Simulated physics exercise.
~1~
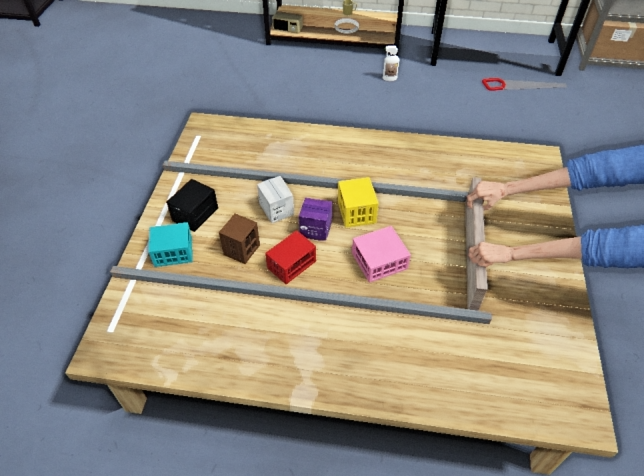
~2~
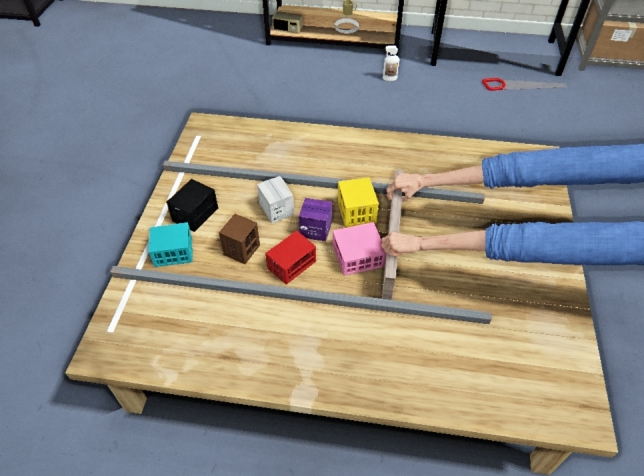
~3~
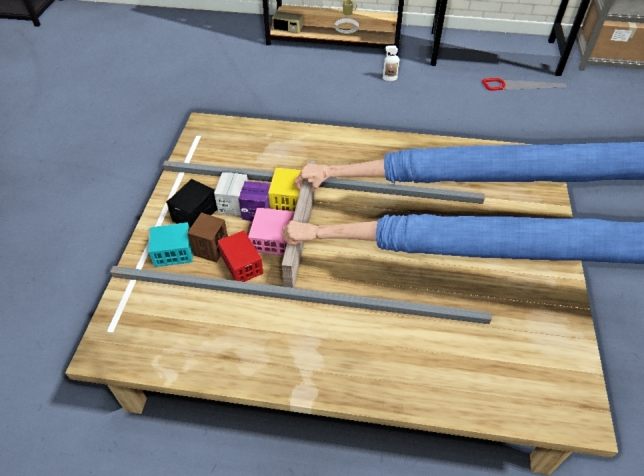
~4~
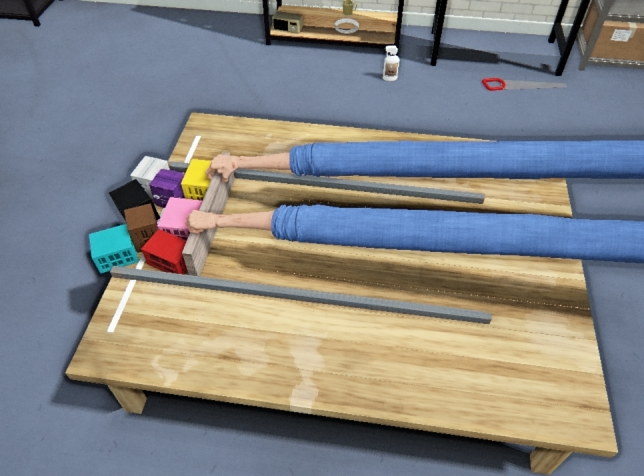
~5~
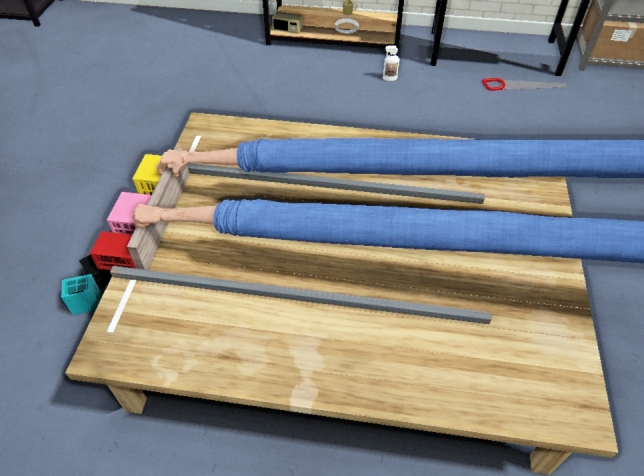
A person pushes colorful crates left with a plank until several drop off the table's edge.
